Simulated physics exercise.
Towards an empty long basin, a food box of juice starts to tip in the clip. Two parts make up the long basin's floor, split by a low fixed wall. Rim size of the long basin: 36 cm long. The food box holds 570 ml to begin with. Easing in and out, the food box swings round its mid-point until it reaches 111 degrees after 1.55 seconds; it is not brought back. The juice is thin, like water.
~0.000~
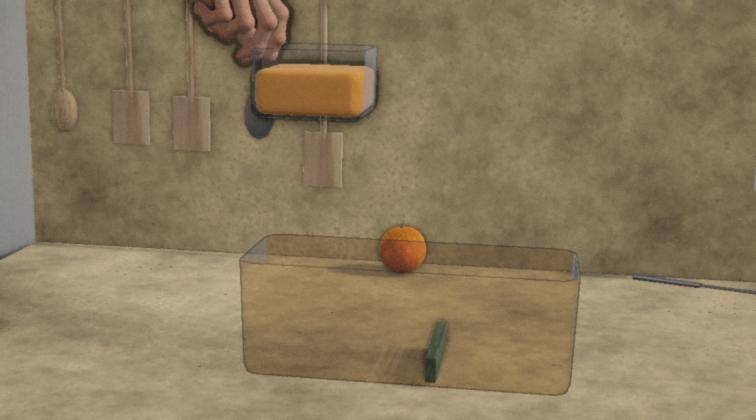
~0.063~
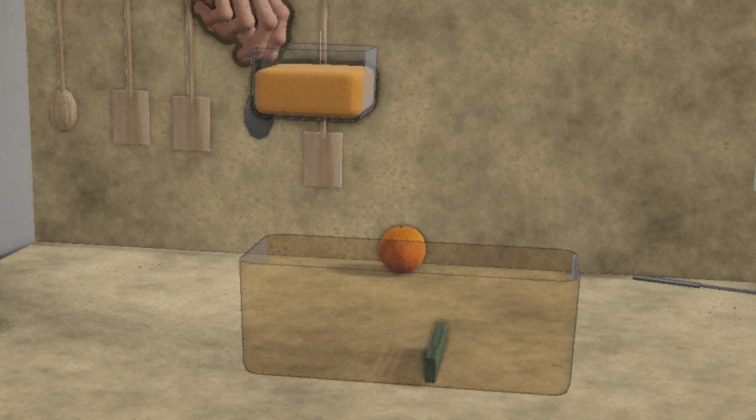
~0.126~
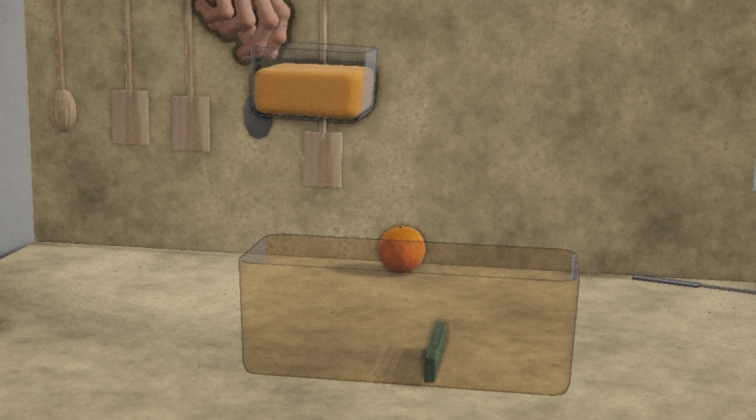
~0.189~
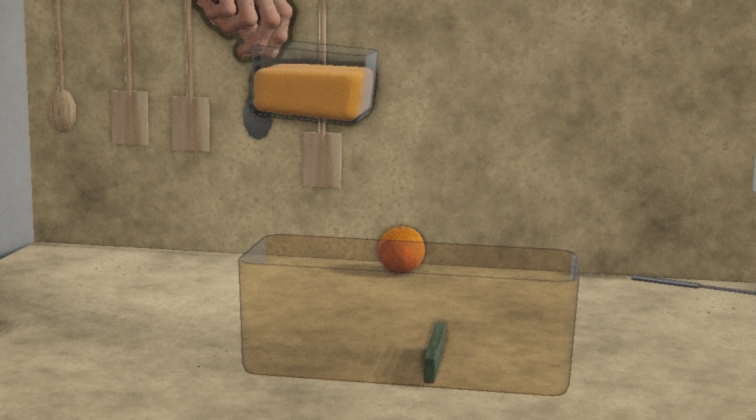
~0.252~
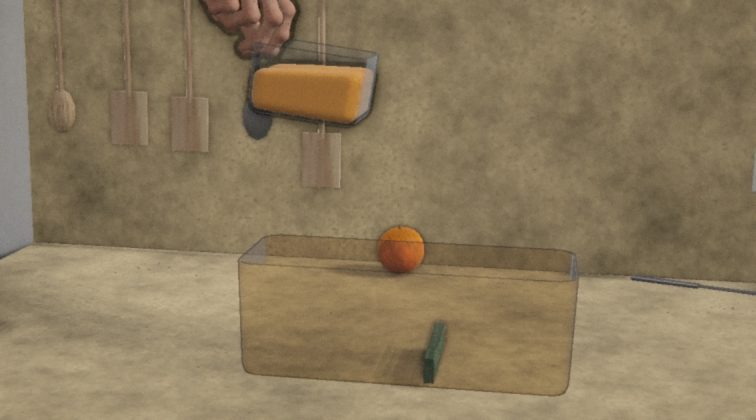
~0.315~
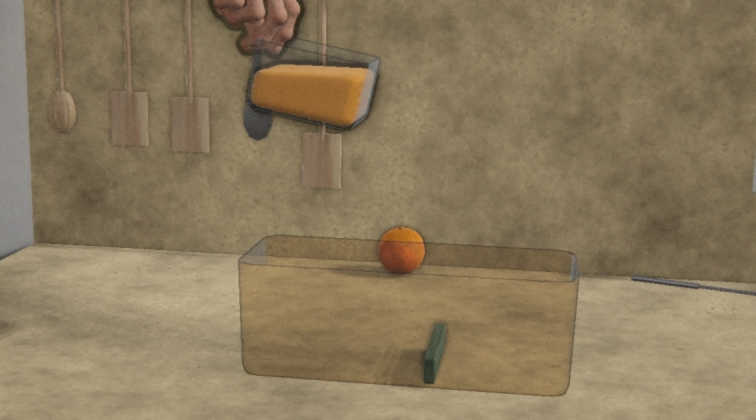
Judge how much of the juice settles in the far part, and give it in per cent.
Some 51 per cent settles in the far part.
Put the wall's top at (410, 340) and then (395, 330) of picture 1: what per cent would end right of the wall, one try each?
In order, 65 and 85 per cent.
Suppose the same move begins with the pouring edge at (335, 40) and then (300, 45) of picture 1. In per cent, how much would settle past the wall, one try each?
Respectively about 10 and 15 percent.
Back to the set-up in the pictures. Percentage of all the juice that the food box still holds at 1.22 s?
I'd say some 12 per cent remains.
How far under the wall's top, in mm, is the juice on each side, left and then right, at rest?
Left roughly 18 mm; right roughly 14 mm.
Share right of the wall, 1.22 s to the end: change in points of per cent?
I'd say it grows by some 1.
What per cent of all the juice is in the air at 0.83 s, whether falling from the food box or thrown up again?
Close to 30 per cent, I'd say.
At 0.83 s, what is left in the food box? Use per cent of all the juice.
Fraction remaining: Approx. 64 per cent.
By 0.83 s the tilt is 62° and 64 per cent is still to pour, 5 is left of the wall and 0 right of it.
By 1.22 s the tilt is 99° and 12 per cent is still to pour, 23 is left of the wall and 50 right of it.
By 1.62 s the tilt is 111° and 0 per cent is still to pour, 47 is left of the wall and 51 right of it.
By 2.05 s the tilt is 111° and 0 per cent is still to pour, 48 is left of the wall and 51 right of it.
At rest 48 per cent lies left of the wall, 51 right of it and 1 outside.
